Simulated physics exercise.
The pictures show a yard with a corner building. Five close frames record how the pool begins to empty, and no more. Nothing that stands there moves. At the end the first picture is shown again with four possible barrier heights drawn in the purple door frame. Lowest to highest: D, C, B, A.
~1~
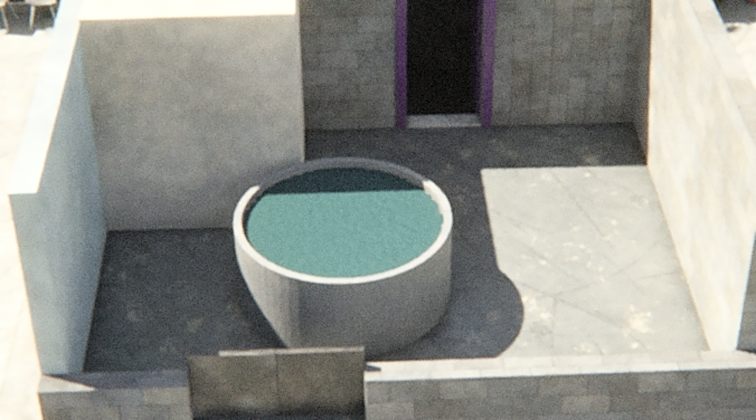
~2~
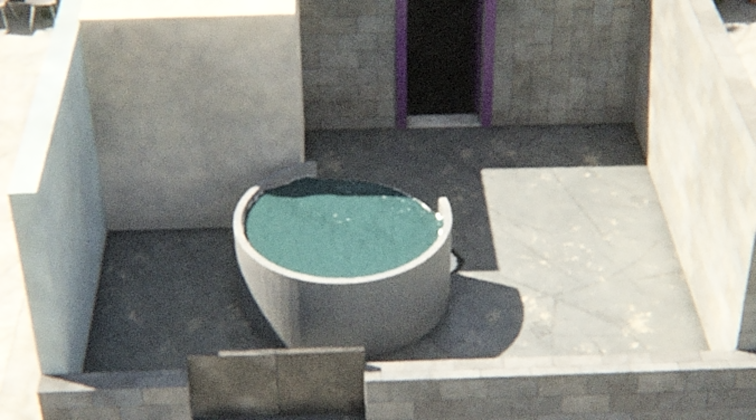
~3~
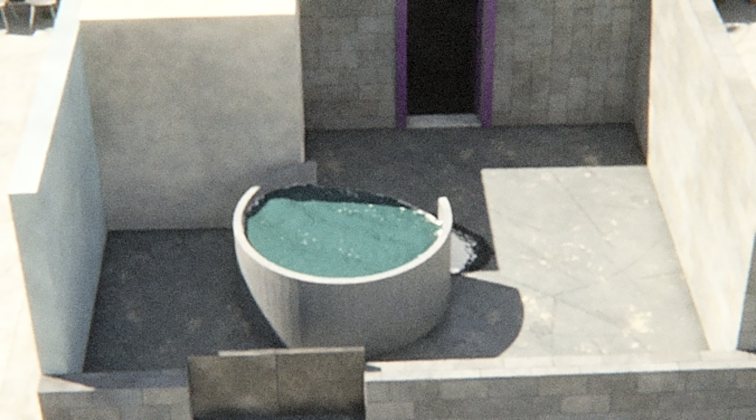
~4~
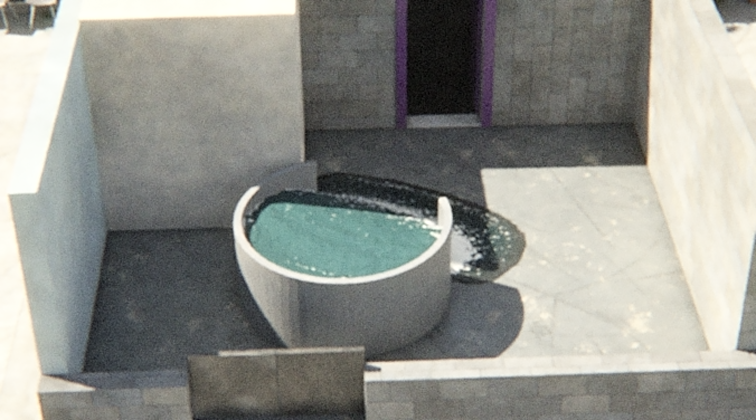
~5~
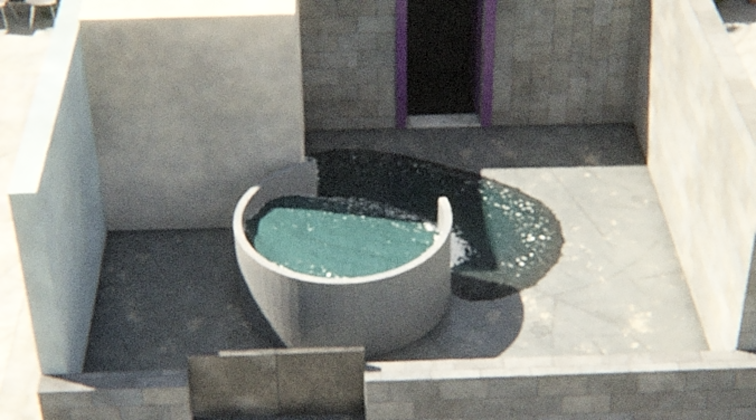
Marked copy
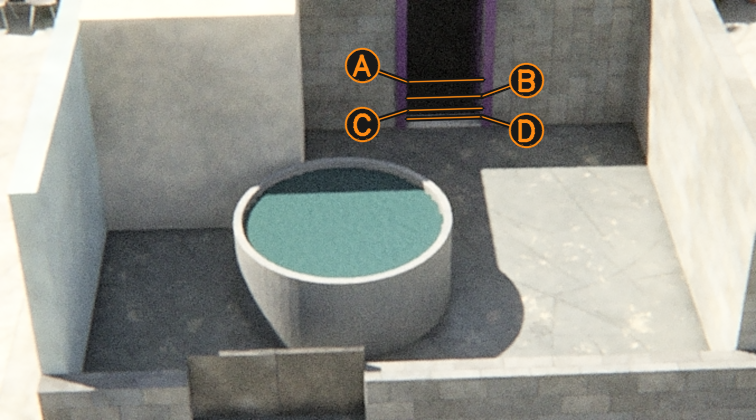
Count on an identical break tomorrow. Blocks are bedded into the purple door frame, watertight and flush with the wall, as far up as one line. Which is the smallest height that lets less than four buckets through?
B will do.
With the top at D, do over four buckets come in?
Yes, that goes wrong.
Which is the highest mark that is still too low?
Mark C.
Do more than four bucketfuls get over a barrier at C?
Yes, it does.
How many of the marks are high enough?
Two of the four.
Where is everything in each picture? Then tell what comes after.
In the first frame, water in the pool at rest, its middle at (343, 223); foot of the purple doorway at (444, 127); shut gate at (277, 362).
In the second frame, water covers 2 % of the ground, its front hidden from here.
In the third frame, 6 % of the ground under water, visible out to (477, 245).
In the fourth frame, 11 % of the ground under water, visible out to (509, 237).
In the fifth frame, 20 % of the ground under water, visible out to (553, 234).
In orange, A at (445, 80); B at (444, 97); C at (444, 109); D at (444, 117); from the bottom up D, C, B, A.
With A, nothing gets over.
With B, a splash gets over, under a bucket.
With C, about 9 bucketfuls get in.
With D, dozens of bucketfuls pour in.
